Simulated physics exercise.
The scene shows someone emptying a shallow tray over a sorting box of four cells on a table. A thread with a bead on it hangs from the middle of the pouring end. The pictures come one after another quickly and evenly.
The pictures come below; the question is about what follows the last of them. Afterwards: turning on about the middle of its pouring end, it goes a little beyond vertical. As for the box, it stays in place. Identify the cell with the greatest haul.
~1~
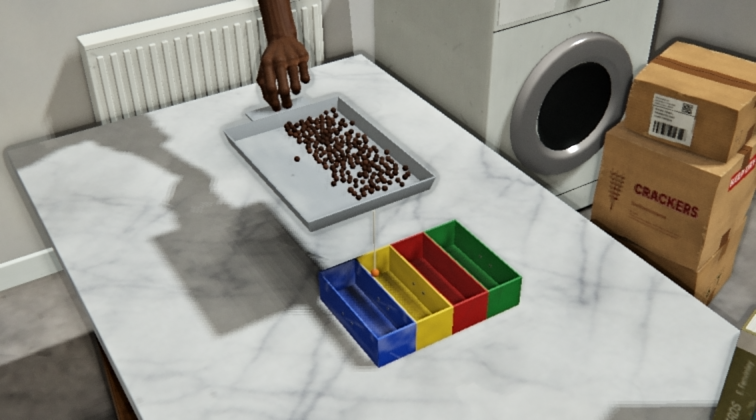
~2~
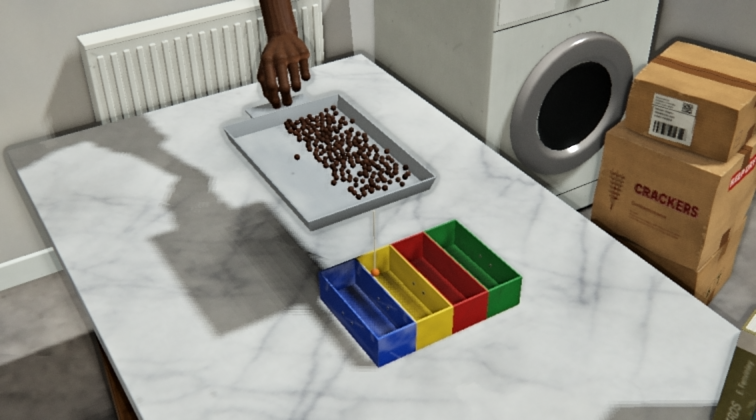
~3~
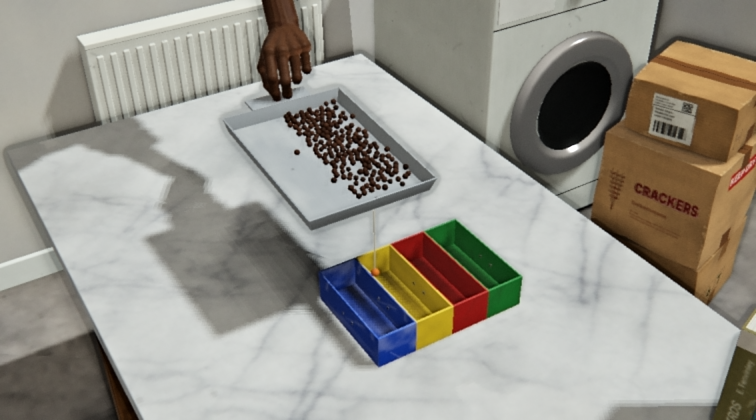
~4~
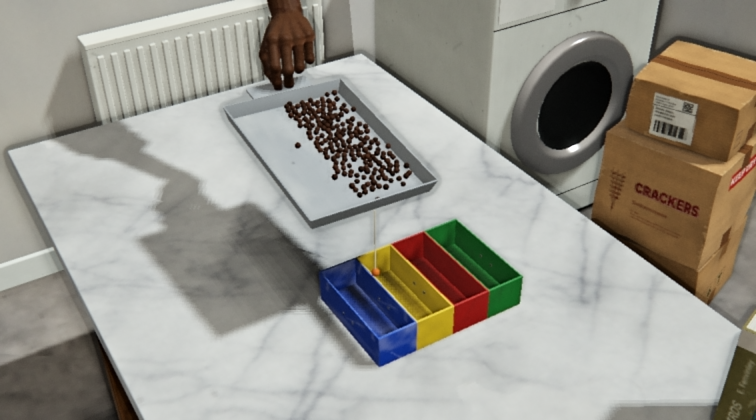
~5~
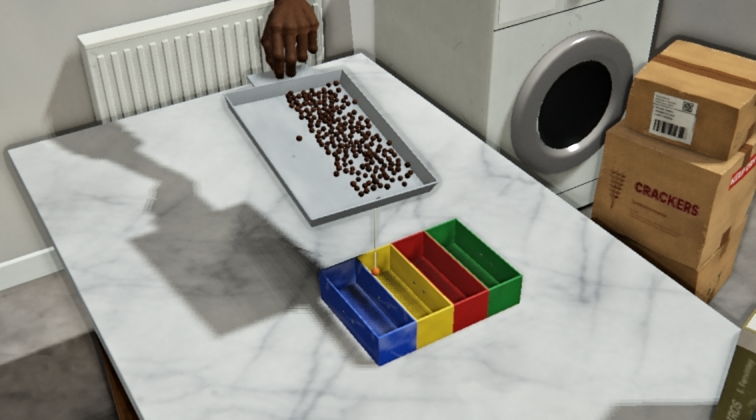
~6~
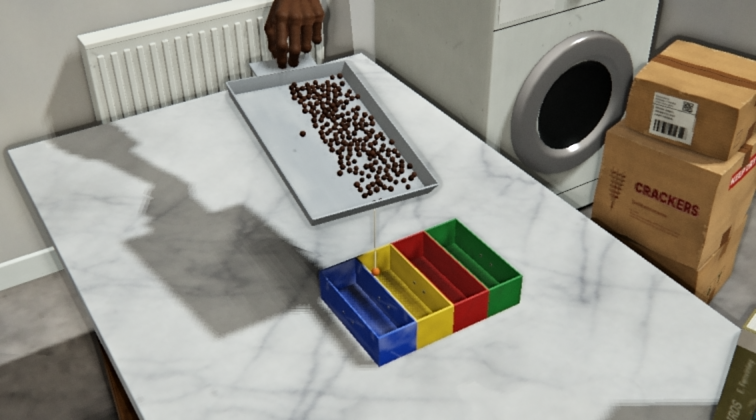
Greatest haul: Red.
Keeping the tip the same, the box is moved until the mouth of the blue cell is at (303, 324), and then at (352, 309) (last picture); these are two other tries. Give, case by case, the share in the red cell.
10% for the first placement, 50% for the second.
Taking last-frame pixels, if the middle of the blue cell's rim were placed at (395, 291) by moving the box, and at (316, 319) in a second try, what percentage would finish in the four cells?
About 100% and about 80%.
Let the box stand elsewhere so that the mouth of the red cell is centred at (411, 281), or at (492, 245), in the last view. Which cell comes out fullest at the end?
The green cell, then blue.
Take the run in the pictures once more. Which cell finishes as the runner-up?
The runner-up is the yellow cell.
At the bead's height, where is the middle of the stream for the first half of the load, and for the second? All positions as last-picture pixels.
At (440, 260) for the first part, then at (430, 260) for the others.
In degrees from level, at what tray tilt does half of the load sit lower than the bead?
Close to 95 degrees, I reckon.
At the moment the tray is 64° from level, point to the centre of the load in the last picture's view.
Check around (405, 187) in the last picture.
Shortly afterwards, tray tipped steeply; all but a few on the tray; only a few in the red cell; a little falling or outside the box.
Next, tray tipped past a quarter turn; only a few on the tray; near two thirds in the red cell; near a quarter in the yellow cell; a little in the green cell; a little falling or outside the box.
Some moments later, tray tipped past a quarter turn; near two thirds in the red cell; near a quarter in the yellow cell; a little in the green cell; only a few in the blue cell; only a few falling or outside the box.
In the end, tray tipped past a quarter turn; near two thirds in the red cell; near a quarter in the yellow cell; a little in the green cell; only a few in the blue cell; only a few outside the box.
